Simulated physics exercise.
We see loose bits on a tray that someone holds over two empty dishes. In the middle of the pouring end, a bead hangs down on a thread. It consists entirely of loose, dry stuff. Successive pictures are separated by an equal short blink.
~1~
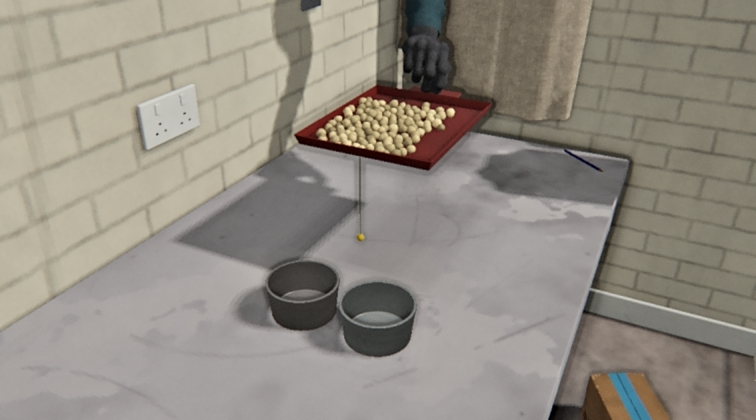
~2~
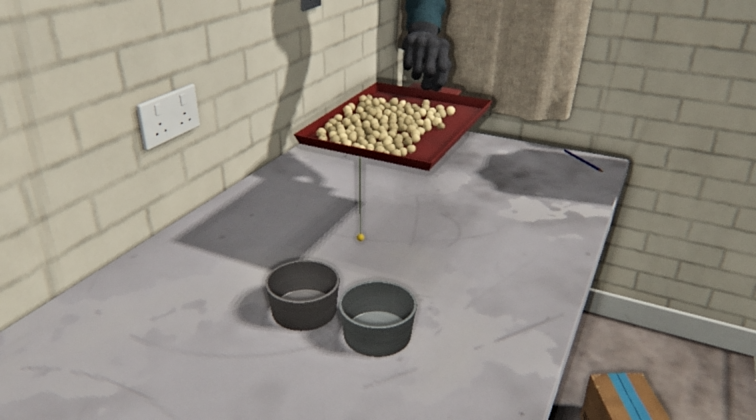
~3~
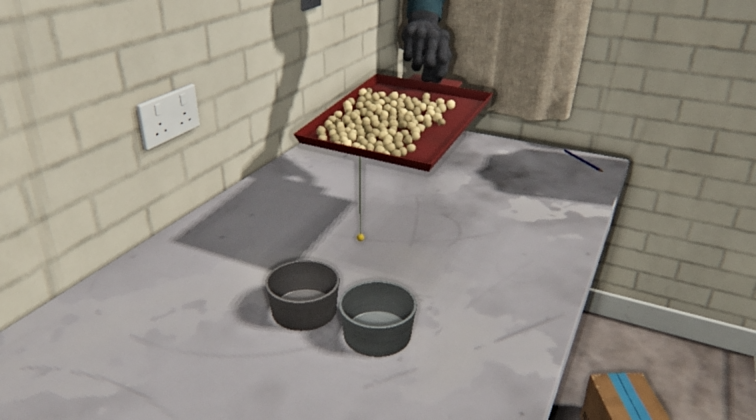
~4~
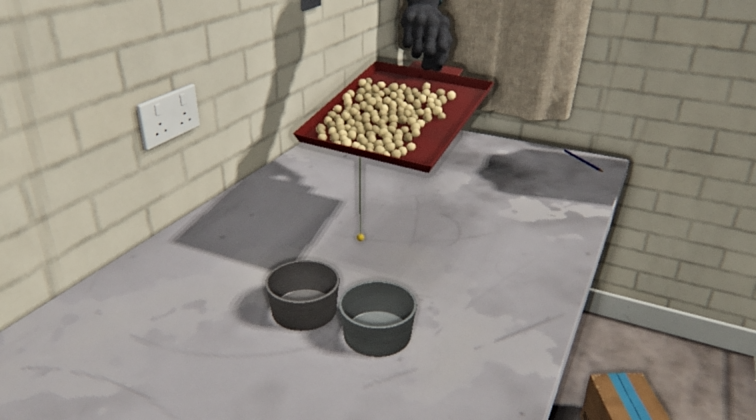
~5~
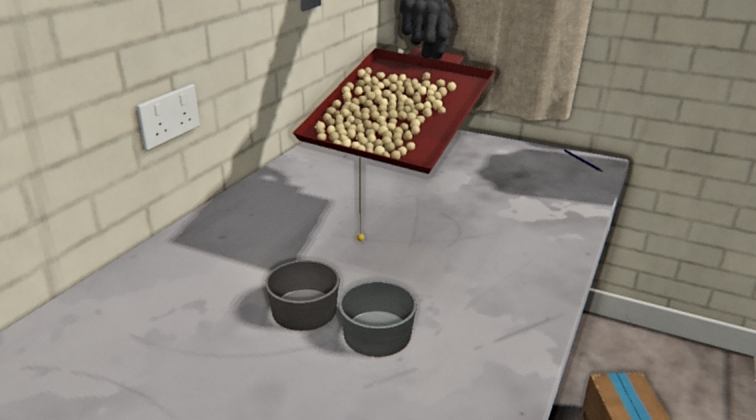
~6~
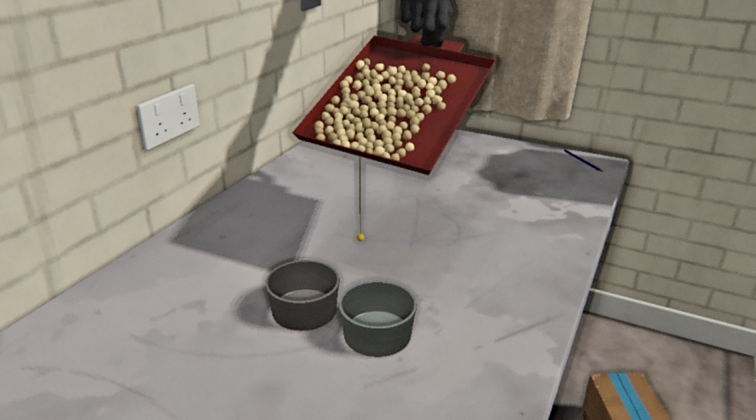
The clip shows a gloved hand holding a red tray of small, round, pale pieces above two empty dark dishes, then gradually raising its far side so the tray tilts toward the viewer while the pieces barely shift.
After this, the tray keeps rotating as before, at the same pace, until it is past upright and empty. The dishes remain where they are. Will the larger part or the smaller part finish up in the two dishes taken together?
The smaller part does.
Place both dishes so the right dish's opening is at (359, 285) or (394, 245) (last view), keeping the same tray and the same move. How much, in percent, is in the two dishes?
I'd expect some 40 percent, and then some 0 percent.
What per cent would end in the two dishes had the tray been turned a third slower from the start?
That works out at some 10 per cent.
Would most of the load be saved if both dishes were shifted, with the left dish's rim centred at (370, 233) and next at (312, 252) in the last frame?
Short of half, then beyond half.
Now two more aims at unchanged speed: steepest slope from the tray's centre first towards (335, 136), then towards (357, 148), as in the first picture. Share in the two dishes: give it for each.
For the first aim it is 0 in a hundred, for the second 10 in a hundred.
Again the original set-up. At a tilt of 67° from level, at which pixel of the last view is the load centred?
Roughly at (374, 150).
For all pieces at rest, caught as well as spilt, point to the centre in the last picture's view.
Once it all stops, the middle lies near (379, 295).
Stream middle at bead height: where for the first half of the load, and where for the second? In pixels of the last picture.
Around (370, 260), followed by around (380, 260).
Soon, tray tipped steeply; most on the tray; a stray few in the right dish; a stray few in the left dish; a stray few outside both; about a quarter in the air.
A while on, tray tipped past a quarter turn; a stray few in the right dish; a small part in the left dish; most outside both; a small part in the air.
Towards the end, tray tipped past a quarter turn; a stray few in the right dish; a stray few in the left dish; nearly all outside both.
Finally, tray tipped past a quarter turn; a stray few in the right dish; a stray few in the left dish; nearly all outside both.
